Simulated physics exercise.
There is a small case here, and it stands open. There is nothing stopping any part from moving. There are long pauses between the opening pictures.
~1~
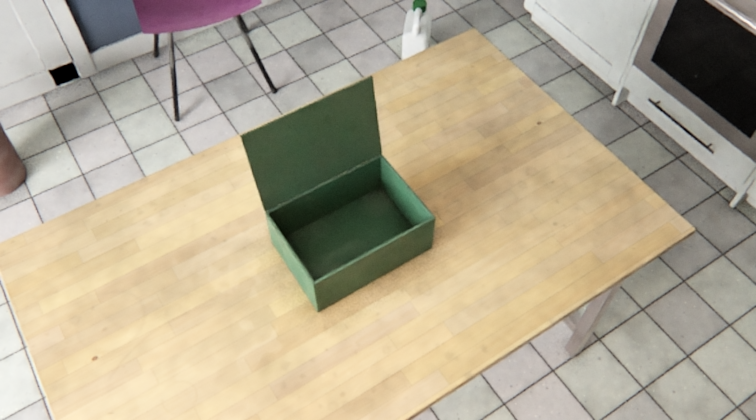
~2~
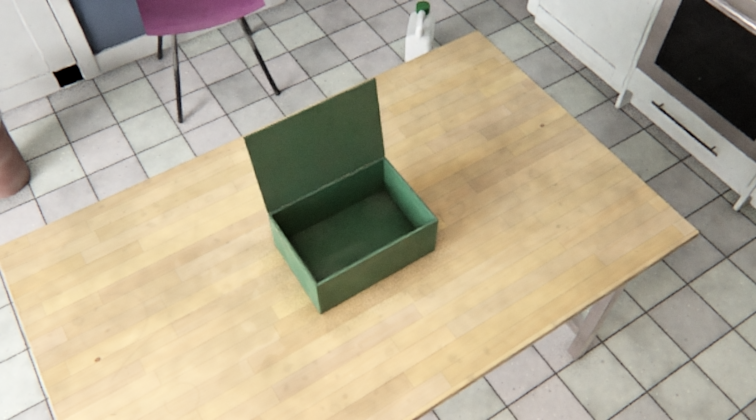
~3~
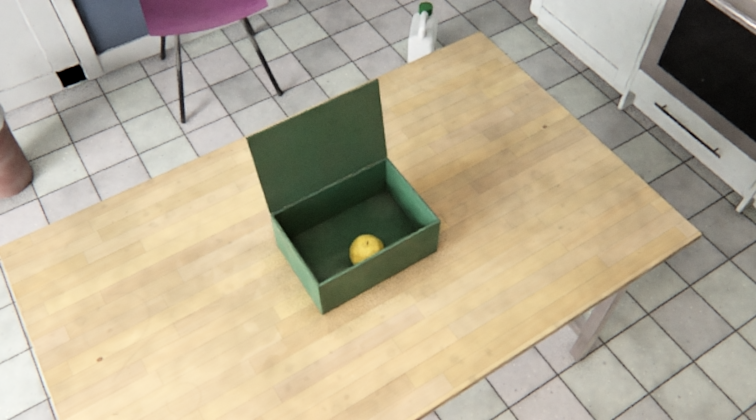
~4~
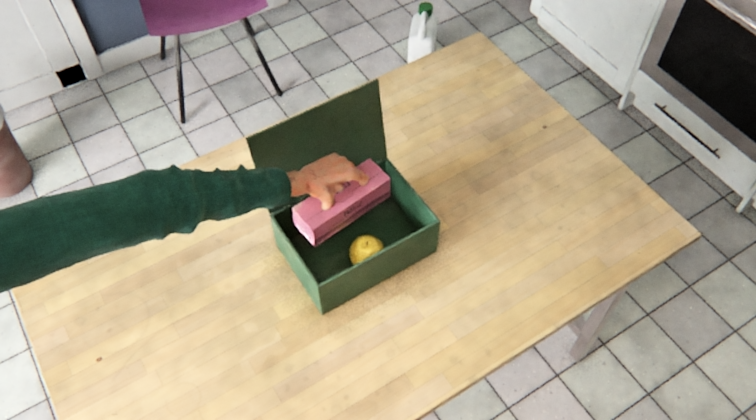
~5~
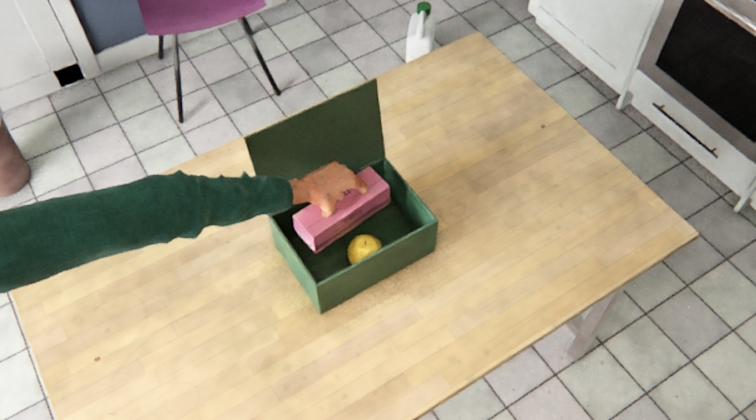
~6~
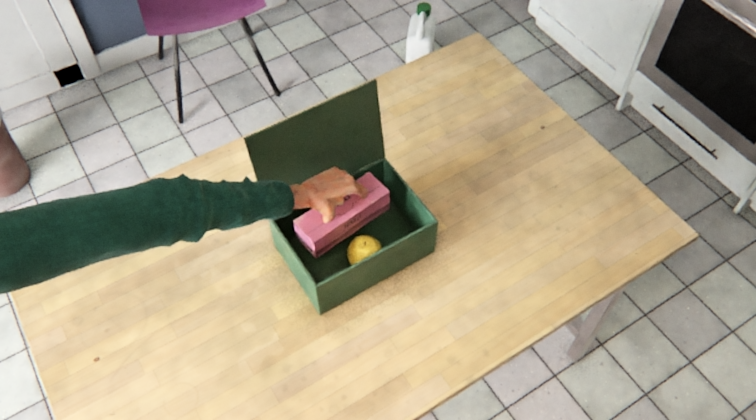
An open green box on a wooden table, a yellow fruit appearing inside, then a hand lowering a pink carton in behind it.
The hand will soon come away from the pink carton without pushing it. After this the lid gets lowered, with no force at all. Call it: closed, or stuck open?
Closed.
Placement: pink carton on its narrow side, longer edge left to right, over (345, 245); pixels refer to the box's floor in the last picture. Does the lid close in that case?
Well, in that case it fits down fine.
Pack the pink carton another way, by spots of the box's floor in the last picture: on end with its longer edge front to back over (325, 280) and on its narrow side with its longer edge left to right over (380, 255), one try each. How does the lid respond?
First time it won't go down, and next time it won't go down.
Then, 0.90 s later than the last frame, lid starting down; pink carton moved a little near (341, 232).
Then, 1.60 s later than the last frame, lid 58° above the rim; pink carton moved a little near (341, 232); yellow apple moved a little.
Then, 2.00 s later than the last frame, lid 21° above the rim; pink carton moved a little near (341, 232); yellow apple moved a little.
When it is over, lid shut; moved from the start, pink carton; yellow apple as before. End places, in pixels of the last picture, pink carton near (341, 232).
